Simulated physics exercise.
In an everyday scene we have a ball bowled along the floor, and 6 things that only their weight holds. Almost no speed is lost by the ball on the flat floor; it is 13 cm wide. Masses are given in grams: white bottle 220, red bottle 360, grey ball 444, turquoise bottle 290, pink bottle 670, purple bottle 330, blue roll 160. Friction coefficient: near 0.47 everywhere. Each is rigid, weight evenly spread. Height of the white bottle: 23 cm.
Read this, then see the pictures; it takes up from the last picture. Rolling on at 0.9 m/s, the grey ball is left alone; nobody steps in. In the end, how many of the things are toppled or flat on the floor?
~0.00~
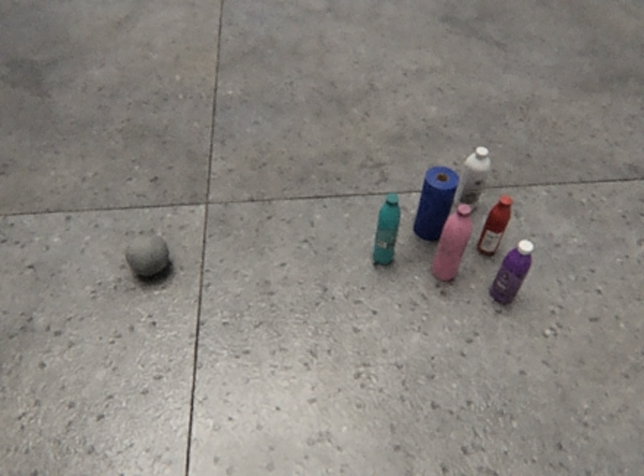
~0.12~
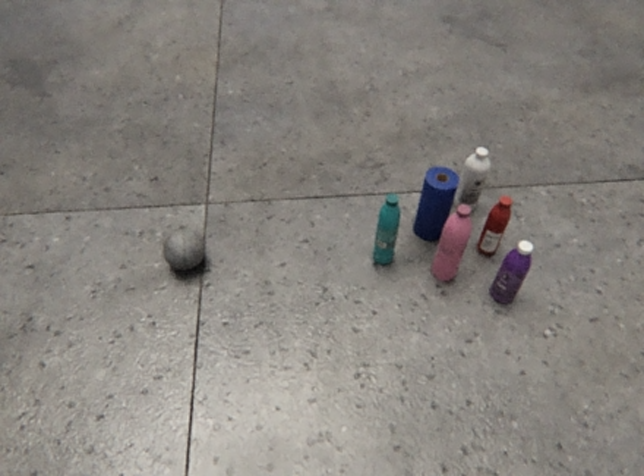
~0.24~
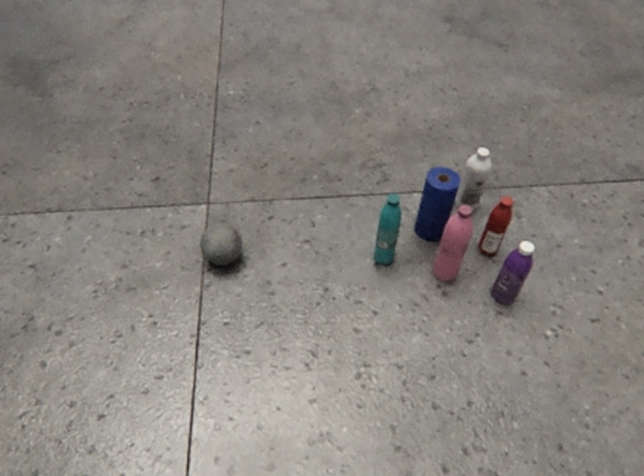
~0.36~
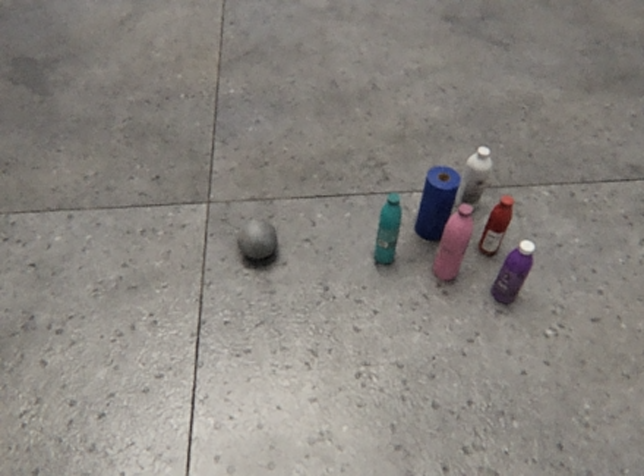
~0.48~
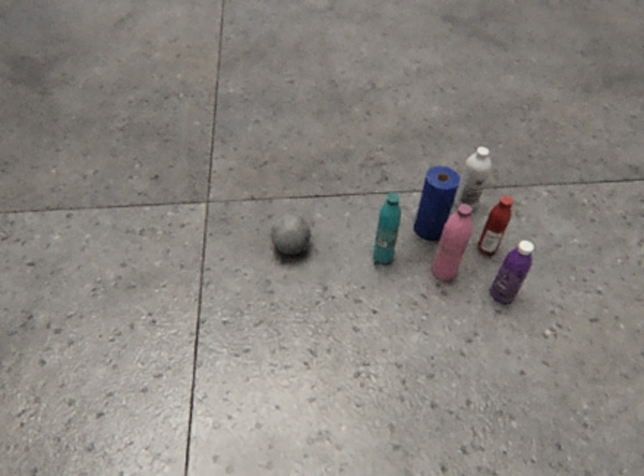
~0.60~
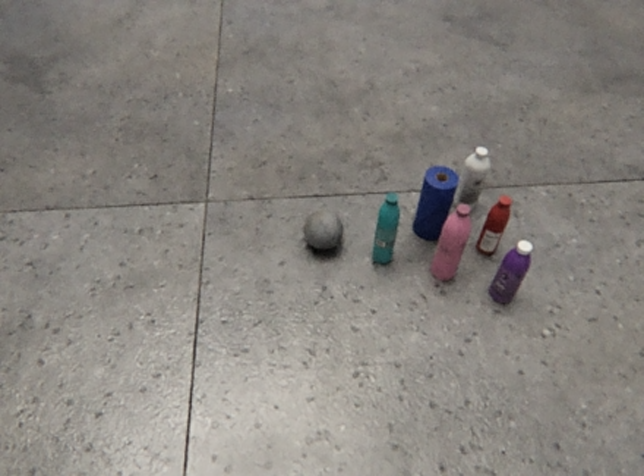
The count is zero.
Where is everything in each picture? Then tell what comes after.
In the first frame, ball has run 0 cm; grey ball (148, 254); white bottle (473, 178); red bottle (496, 225).
In the second frame, ball has run 11 cm; grey ball (185, 249); purple bottle (513, 271).
In the third frame, ball has run 22 cm; grey ball (222, 244); turquoise bottle (388, 230).
In the fourth frame, ball has run 33 cm; grey ball (257, 239); purple bottle (515, 271).
In the fifth frame, ball has run 43 cm; grey ball (291, 234); turquoise bottle (388, 229).
In the sixth frame, ball has run 54 cm; grey ball (324, 230); white bottle (473, 178); red bottle (495, 225).
Around 1.00 s, ball has run 83 cm; grey ball near (409, 210); blue roll at 8° to upright.
Around 1.80 s, ball has run 107 cm; grey ball near (449, 162); blue roll shifted 6 cm.
Around 3.00 s, ball has run 139 cm; grey ball near (473, 103); blue roll shifted 5 cm.
Finally (4.0 s), all 6 still in place (within 8 cm). Final places as that camera would see them, white bottle near (474, 178), red bottle near (495, 225).
